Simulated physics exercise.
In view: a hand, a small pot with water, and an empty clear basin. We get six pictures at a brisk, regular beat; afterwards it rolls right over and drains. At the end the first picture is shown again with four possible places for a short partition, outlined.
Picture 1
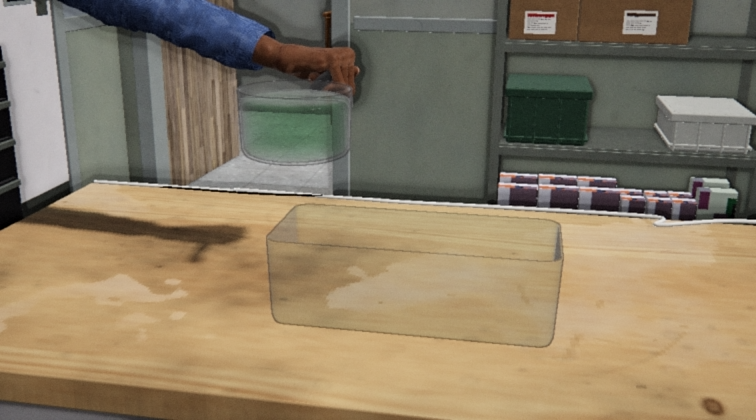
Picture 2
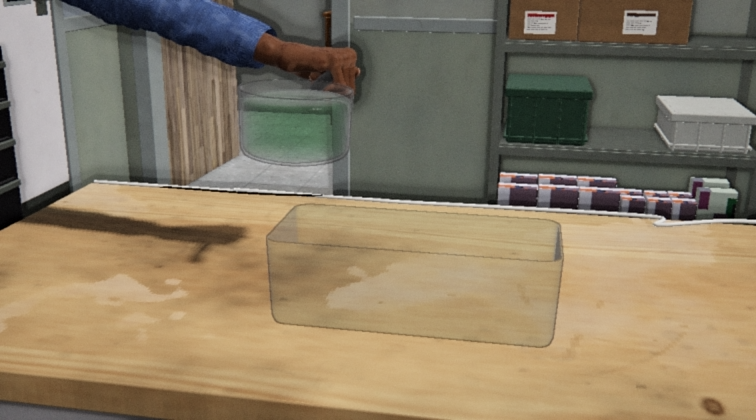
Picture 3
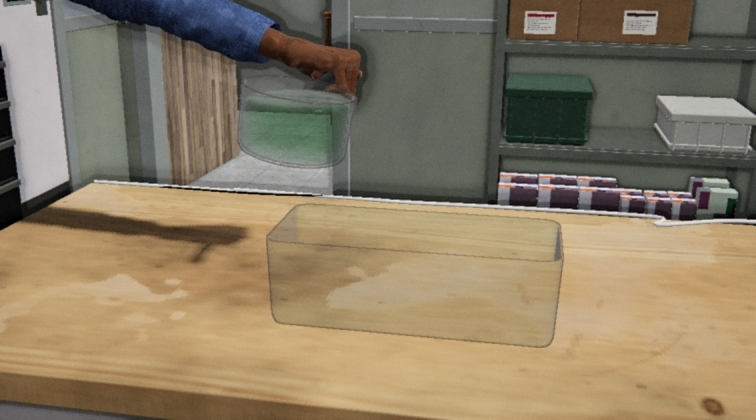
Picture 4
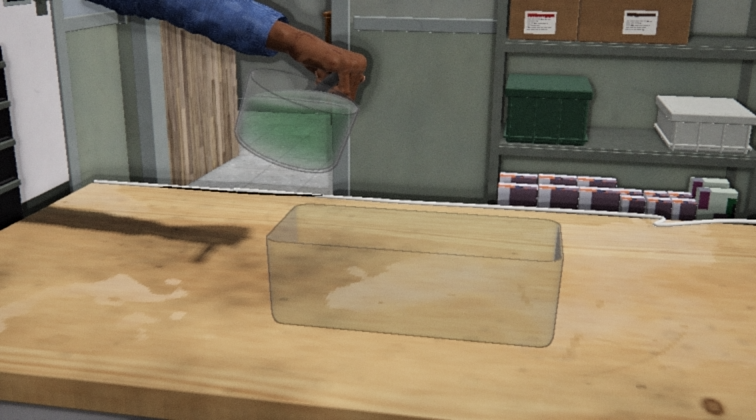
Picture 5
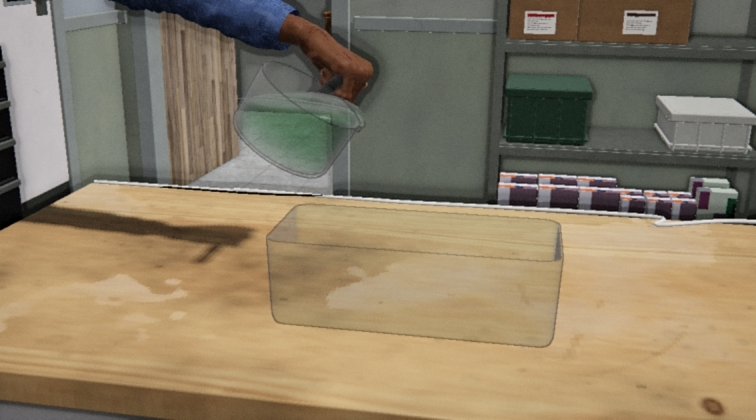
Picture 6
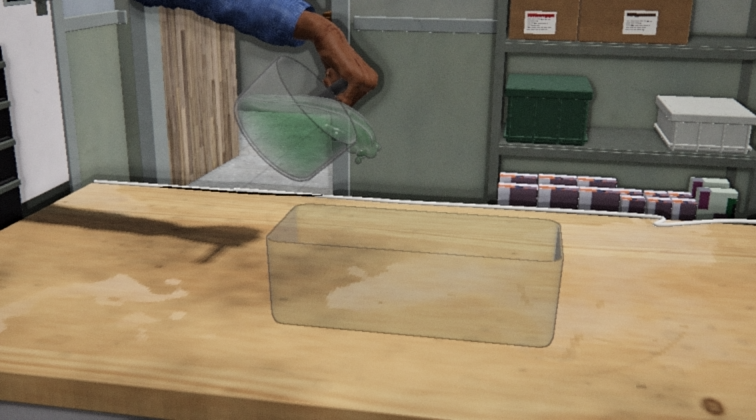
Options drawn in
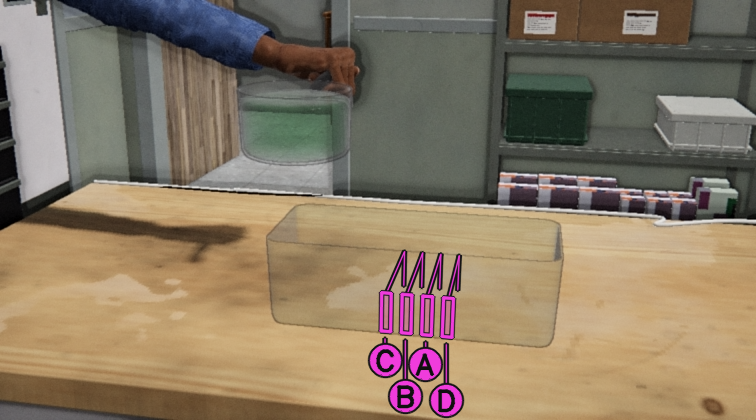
A hand holding a small clear pot of water above an empty clear basin, steadily tilting it until water spills over the lip.
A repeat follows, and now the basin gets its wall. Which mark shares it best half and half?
Use slot C.
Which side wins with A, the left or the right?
The left one.
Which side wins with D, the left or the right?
The left side.
In magenta, A at (425, 342); B at (405, 340); C at (385, 338); D at (446, 344).
With A, about 88 % ends left of the wall and 7 % right of it; 5 % is lost outside.
With B, about 79 % ends left of the wall and 15 % right of it; 6 % is lost outside.
With C, about 52 % ends left of the wall and 47 % right of it.
With D, about 86 % ends left of the wall and 9 % right of it; 5 % is lost outside.
